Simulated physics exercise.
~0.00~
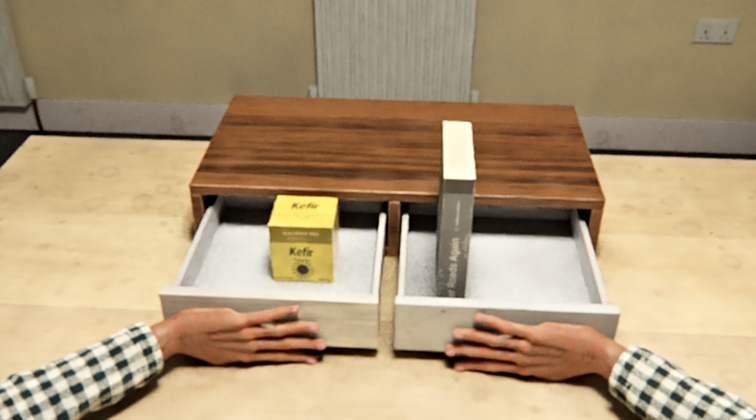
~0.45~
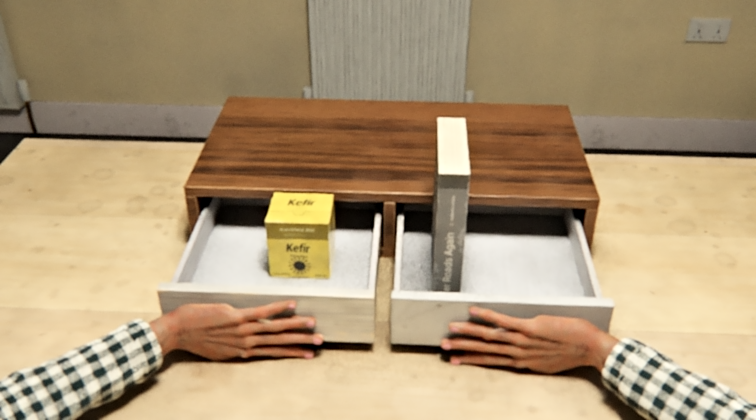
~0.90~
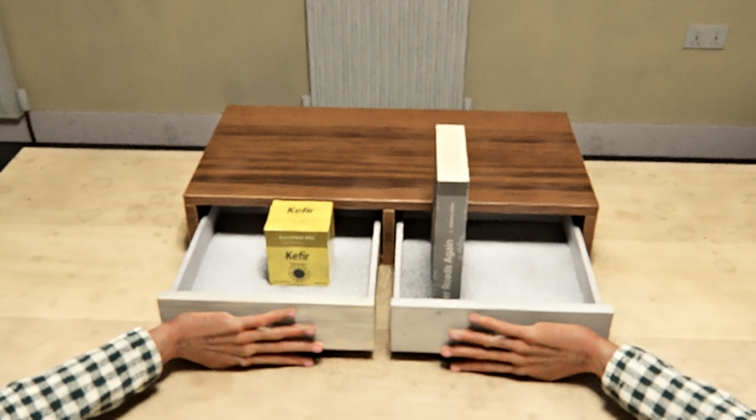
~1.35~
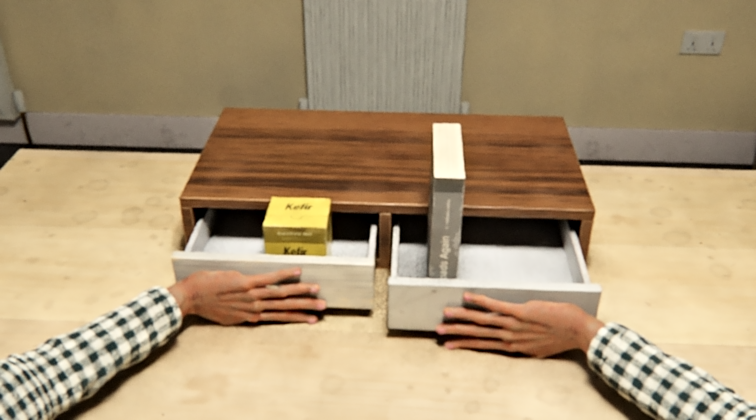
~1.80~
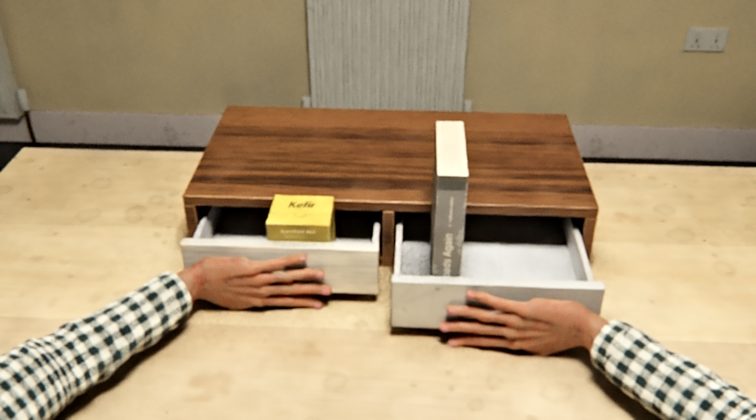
Two hands push the pulled-out drawers of a small wooden chest, the left holding a yellow carton and the right a tall grey book; both slide inward, the left further, and they end still partly open, carton and book upright.
